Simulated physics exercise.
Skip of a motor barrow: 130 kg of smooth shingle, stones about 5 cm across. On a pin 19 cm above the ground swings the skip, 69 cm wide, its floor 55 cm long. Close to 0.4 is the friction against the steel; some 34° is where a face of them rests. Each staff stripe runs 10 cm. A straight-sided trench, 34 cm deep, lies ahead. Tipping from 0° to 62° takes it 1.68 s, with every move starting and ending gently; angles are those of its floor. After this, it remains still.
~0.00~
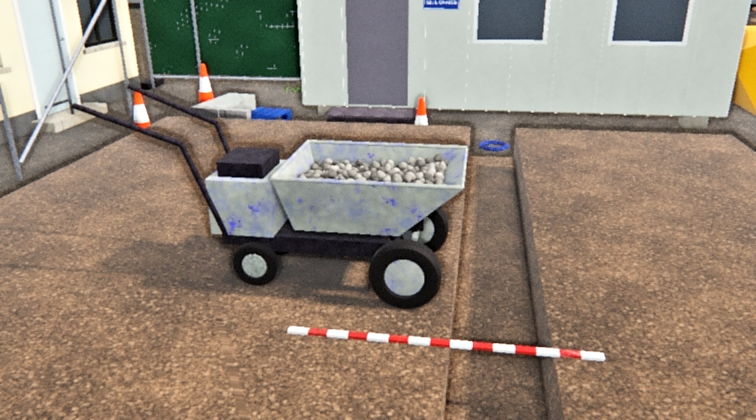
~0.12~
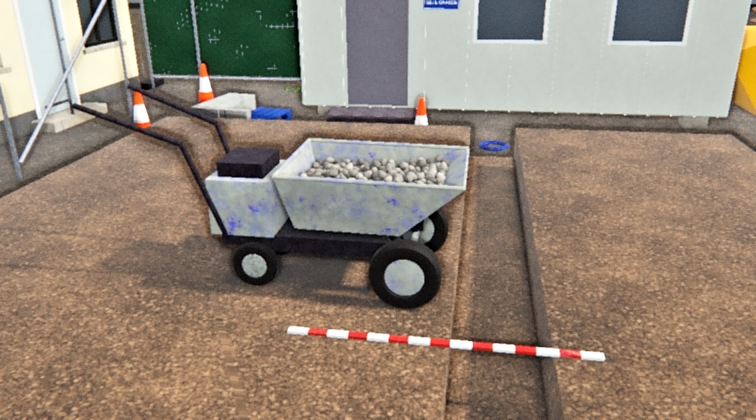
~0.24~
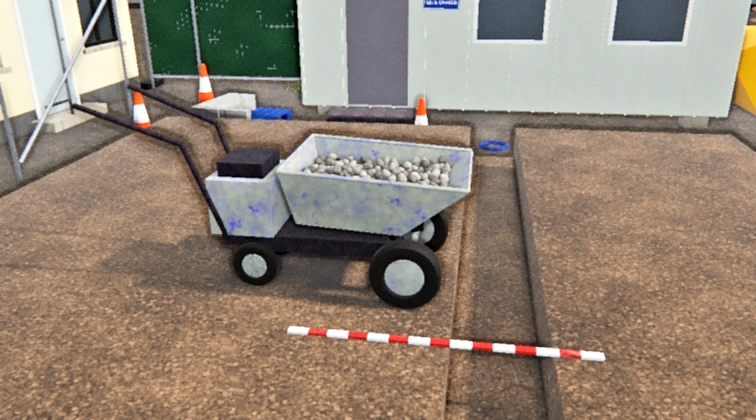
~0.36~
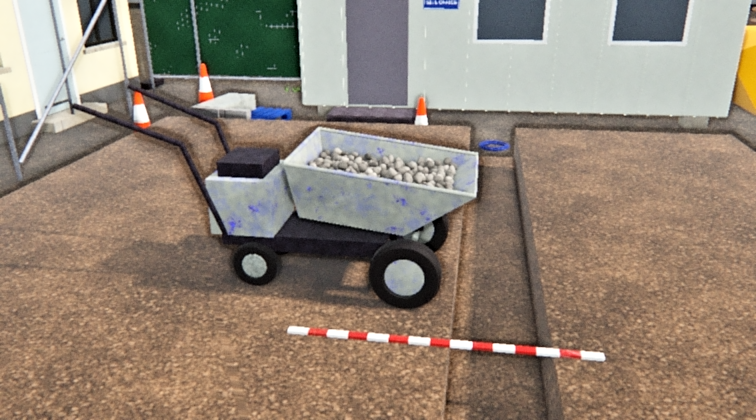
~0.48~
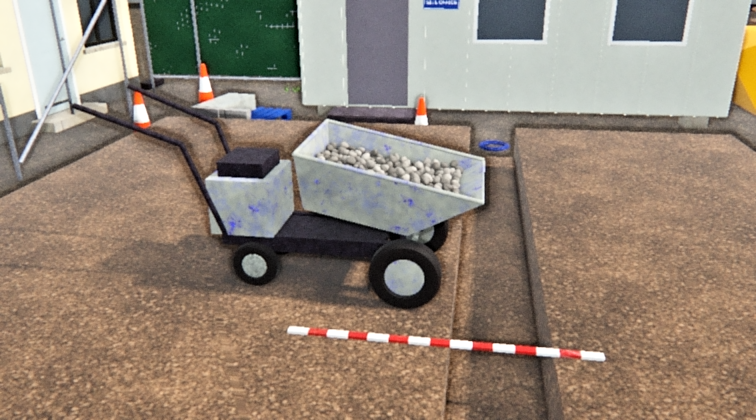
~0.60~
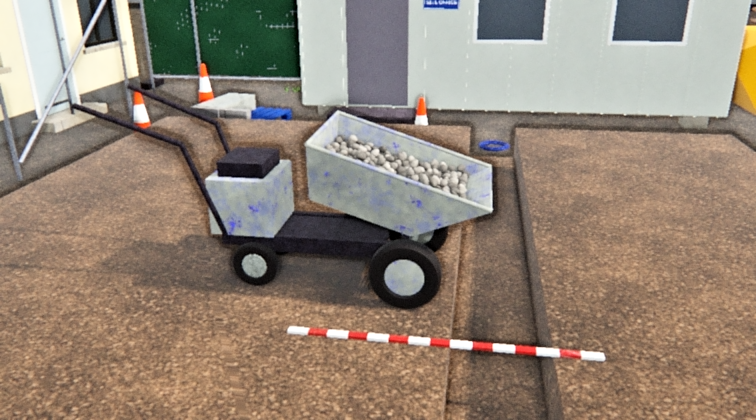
A grey tub full of pale stones on a small wheeled barrow sat level at first, then slowly tilted, its back end rising and its front lip dipping toward the right, while the wheels stayed still.
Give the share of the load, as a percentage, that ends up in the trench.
50 %.
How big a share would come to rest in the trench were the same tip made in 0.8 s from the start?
About 40 percent, I'd say.
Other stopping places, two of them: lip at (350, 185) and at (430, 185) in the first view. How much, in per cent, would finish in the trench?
About 80 per cent first, then about 90 per cent.
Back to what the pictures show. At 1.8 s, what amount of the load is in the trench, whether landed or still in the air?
About 20%.
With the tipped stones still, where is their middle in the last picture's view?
(536, 318).
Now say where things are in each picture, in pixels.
In the first picture, the skip is at 0°, its lip at (463, 188); the top of the load is at (391, 167).
In the second picture, lip at (464, 189), floor tilted 1°, highest stones at (381, 166); the stones move at 0.1 m/s on average.
In the third picture, the skip is at 3°, its lip at (469, 192); the top of the load is at (365, 165); the stones move at 0.2 m/s on average.
In the fourth picture, lip at (475, 196), floor tilted 7°, highest stones at (339, 161); the stones move at 0.3 m/s on average.
In the fifth picture, the skip is at 12°, its lip at (483, 203); the top of the load is at (335, 154); the stones move at 0.4 m/s on average.
In the sixth picture, lip at (492, 211), floor tilted 18°, highest stones at (344, 146); the stones move at 0.4 m/s on average.
After 1.3 s the floor is at 52°; 100 % in the skip; the foremost stones are at (512, 240).
After 1.8 s the floor is at 62°; 48 % in the skip, 19 % in the trench, 33 % past the trench; the foremost stones are at (628, 295).
After 2.1 s the floor is at 62°; 18 % in the skip, 32 % in the trench, 50 % past the trench; the foremost stones are at (703, 310).
After 4.1 s the floor is at 62°; 0 % in the skip, 50 % in the trench, 50 % past the trench; the foremost stones are at (750, 326).
